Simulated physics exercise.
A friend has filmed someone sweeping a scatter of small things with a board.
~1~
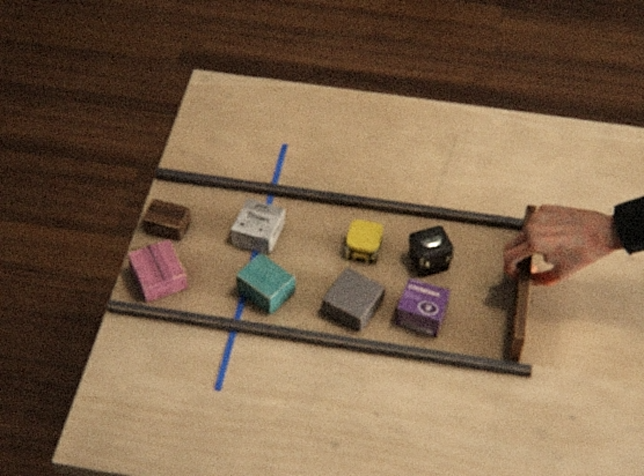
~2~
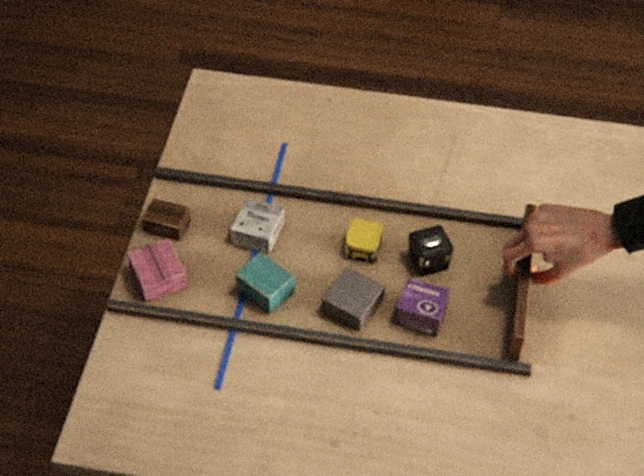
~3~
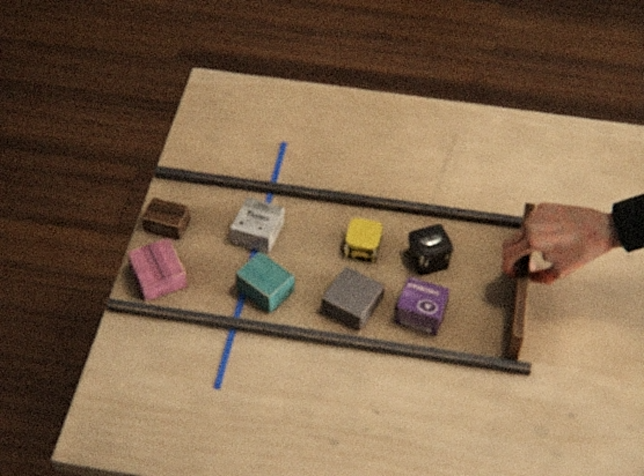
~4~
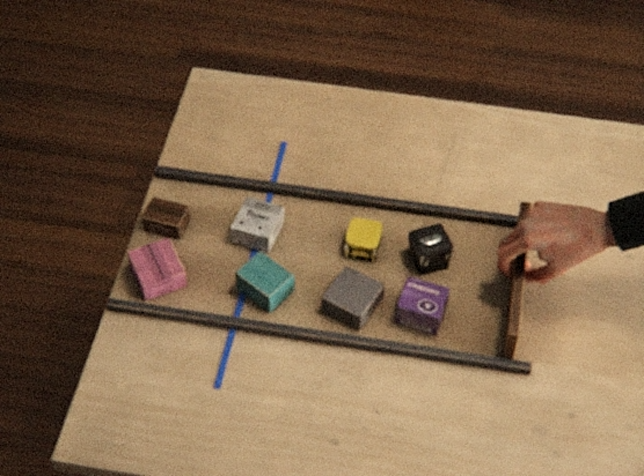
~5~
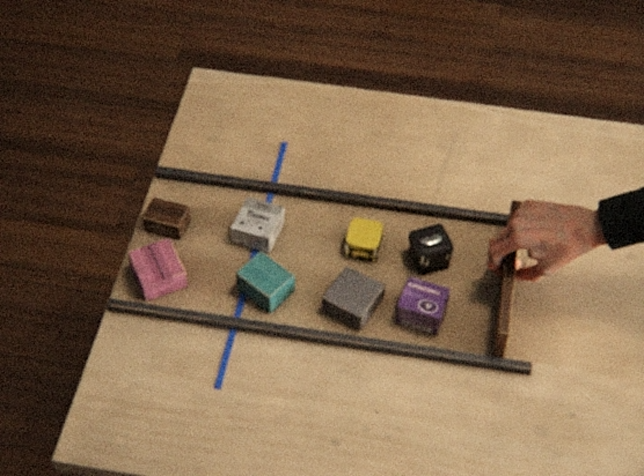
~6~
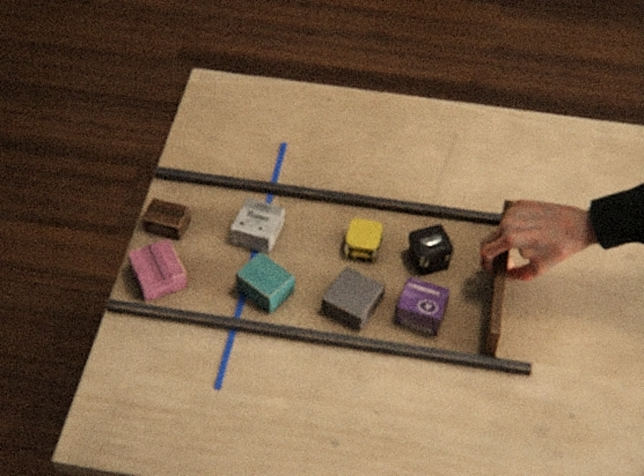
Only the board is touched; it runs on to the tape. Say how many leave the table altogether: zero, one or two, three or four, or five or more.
As it turns out, the number that fall off is one or two.
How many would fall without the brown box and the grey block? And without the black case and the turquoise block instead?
The counts: 0 and 0.
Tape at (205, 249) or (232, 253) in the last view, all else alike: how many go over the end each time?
The counts: 4 and 3.
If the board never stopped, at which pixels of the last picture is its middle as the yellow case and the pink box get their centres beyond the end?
Its middle is around (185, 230) and around (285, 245).
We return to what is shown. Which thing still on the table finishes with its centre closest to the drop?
It is the turquoise block.
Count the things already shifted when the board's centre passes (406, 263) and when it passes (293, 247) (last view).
4 and 7.
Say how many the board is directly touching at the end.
It touches 2.
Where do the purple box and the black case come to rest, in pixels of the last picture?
First (223, 279), then (244, 216).
A little later, none off yet; brown box at rest near (167, 219); pink box at rest near (158, 270); white box at rest near (258, 225).
Next, none off yet; brown box at rest near (164, 219); pink box shifted about its own width near (122, 260); white box shifted about its own width near (204, 219).
When it is over, the number that fall off is one or two; down, pink box and brown box.
